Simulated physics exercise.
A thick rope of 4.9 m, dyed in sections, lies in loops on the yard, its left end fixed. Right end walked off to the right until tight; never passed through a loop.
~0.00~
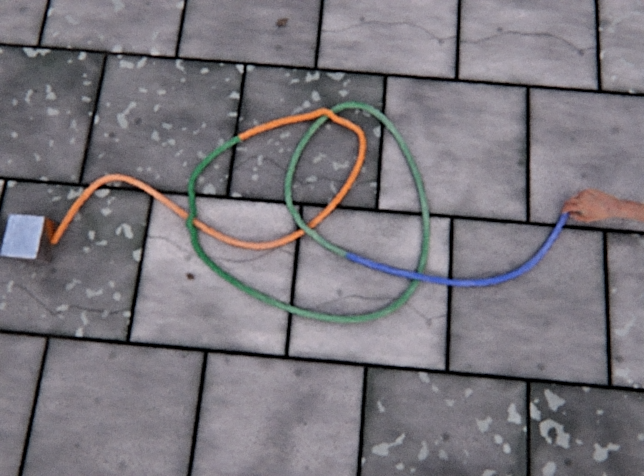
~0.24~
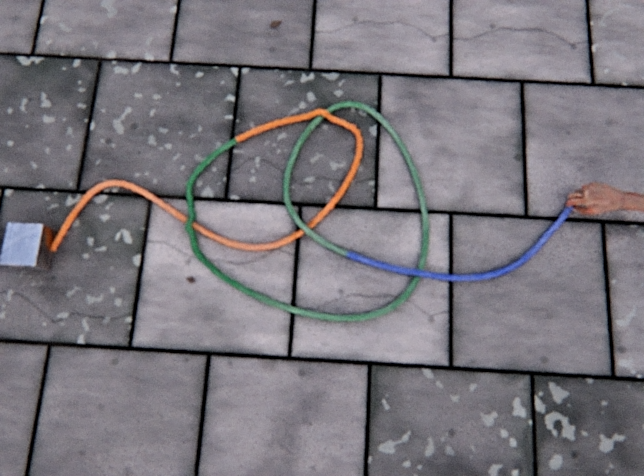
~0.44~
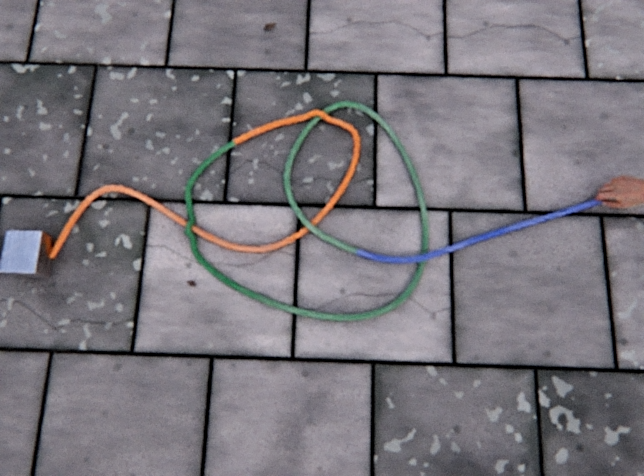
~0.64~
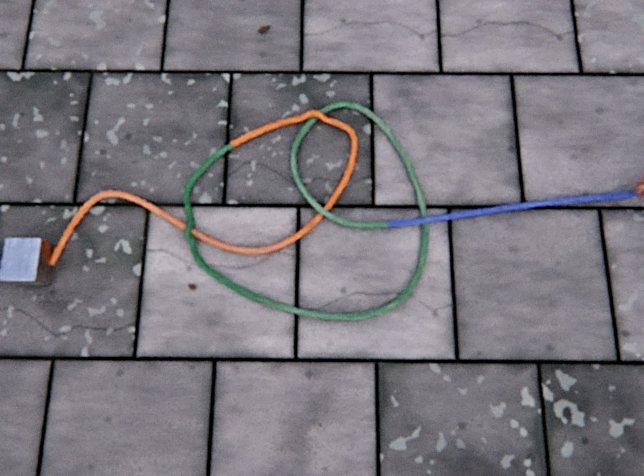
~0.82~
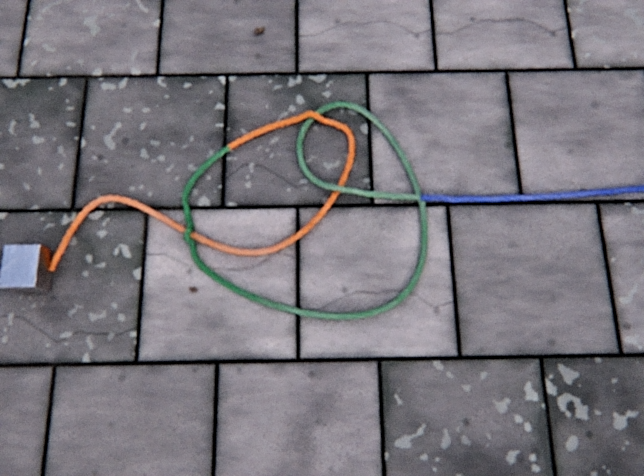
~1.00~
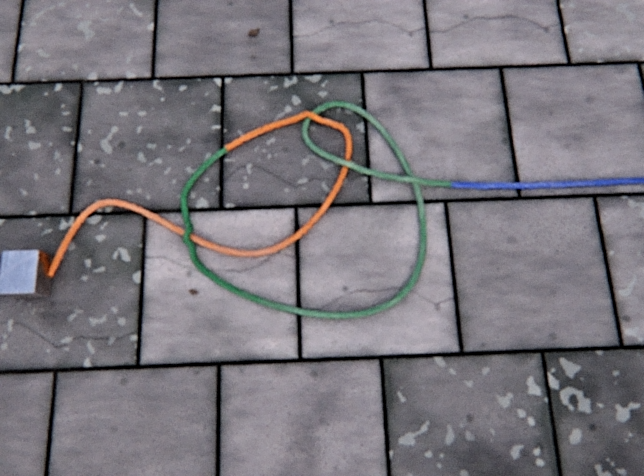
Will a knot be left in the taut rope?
Yes, I expect the rope will stay tangled.
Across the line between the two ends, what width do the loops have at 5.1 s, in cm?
My estimate would be close to 18 cm.
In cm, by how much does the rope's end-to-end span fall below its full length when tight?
Measured value: Around 20 cm.
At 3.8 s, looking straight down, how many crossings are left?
There are 3.
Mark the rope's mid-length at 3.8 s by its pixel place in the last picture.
It sits close to pixel (440, 209) in the last view.
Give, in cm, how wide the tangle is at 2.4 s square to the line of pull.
The spread comes to around 46 cm.
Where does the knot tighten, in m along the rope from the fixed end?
Roughly 1.4 m from the fixed end.
By 2.4 s, the ends are 2.8 m apart, loops still 47 cm across.
By 3.8 s, the ends are 3.6 m apart, loops still 19 cm across.
By 5.1 s, the ends are 4.4 m apart, loops still 18 cm across.
By 6.5 s, the ends are 4.7 m apart, loops still 7 cm across.
By 6.8 s, the ends are 4.7 m apart, loops still 8 cm across.
